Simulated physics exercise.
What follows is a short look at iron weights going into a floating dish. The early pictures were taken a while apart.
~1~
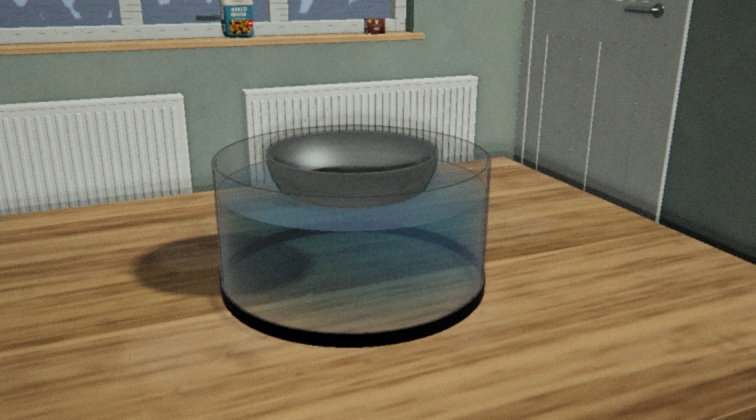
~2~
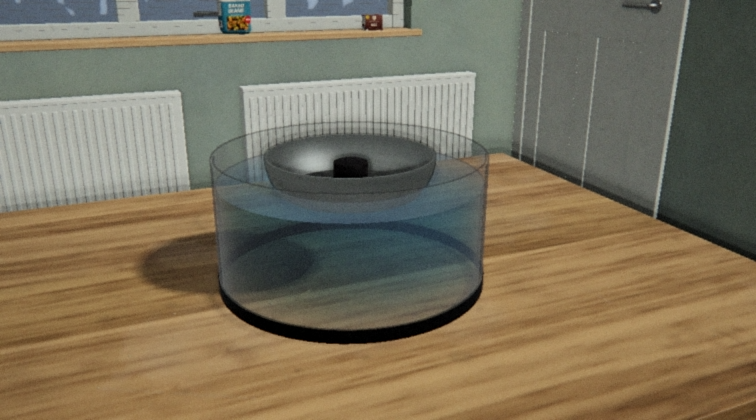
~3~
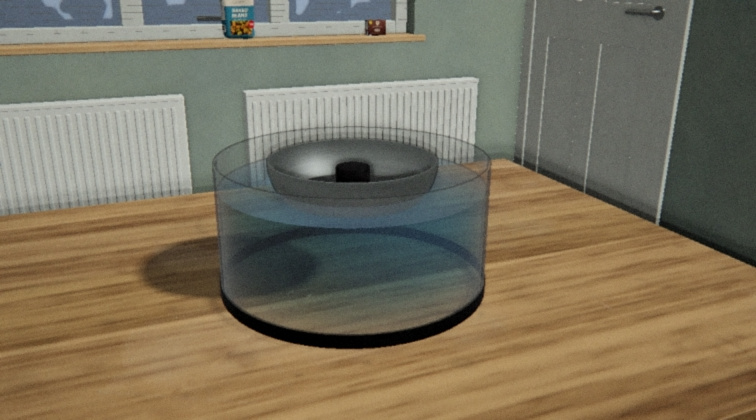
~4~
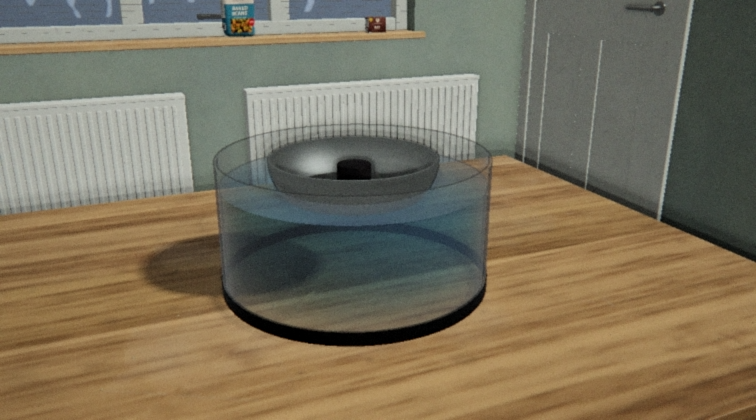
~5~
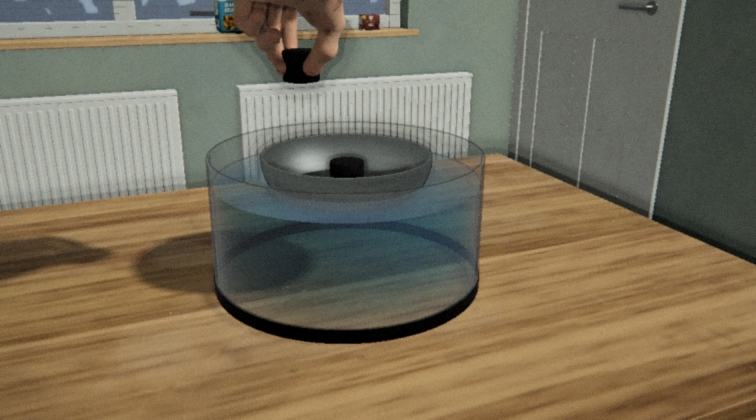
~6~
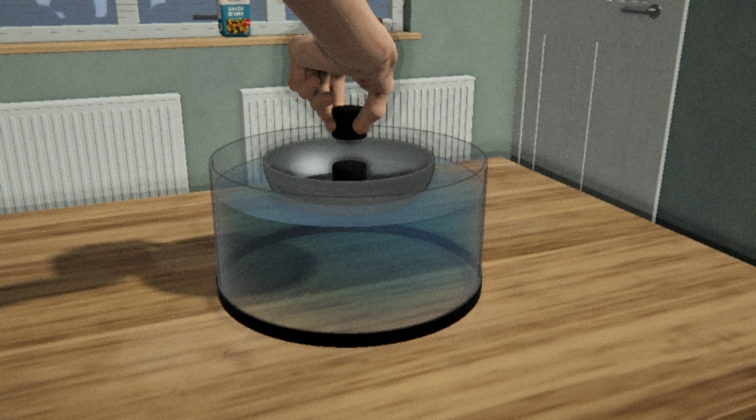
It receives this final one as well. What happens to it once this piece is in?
I bet it survives this one.
A moment on, the iron weight is in and the dish dips.
Further on, it steadies; about a third of its side above the surface.
When it is over, the dish floats; about a third of its side above the surface.
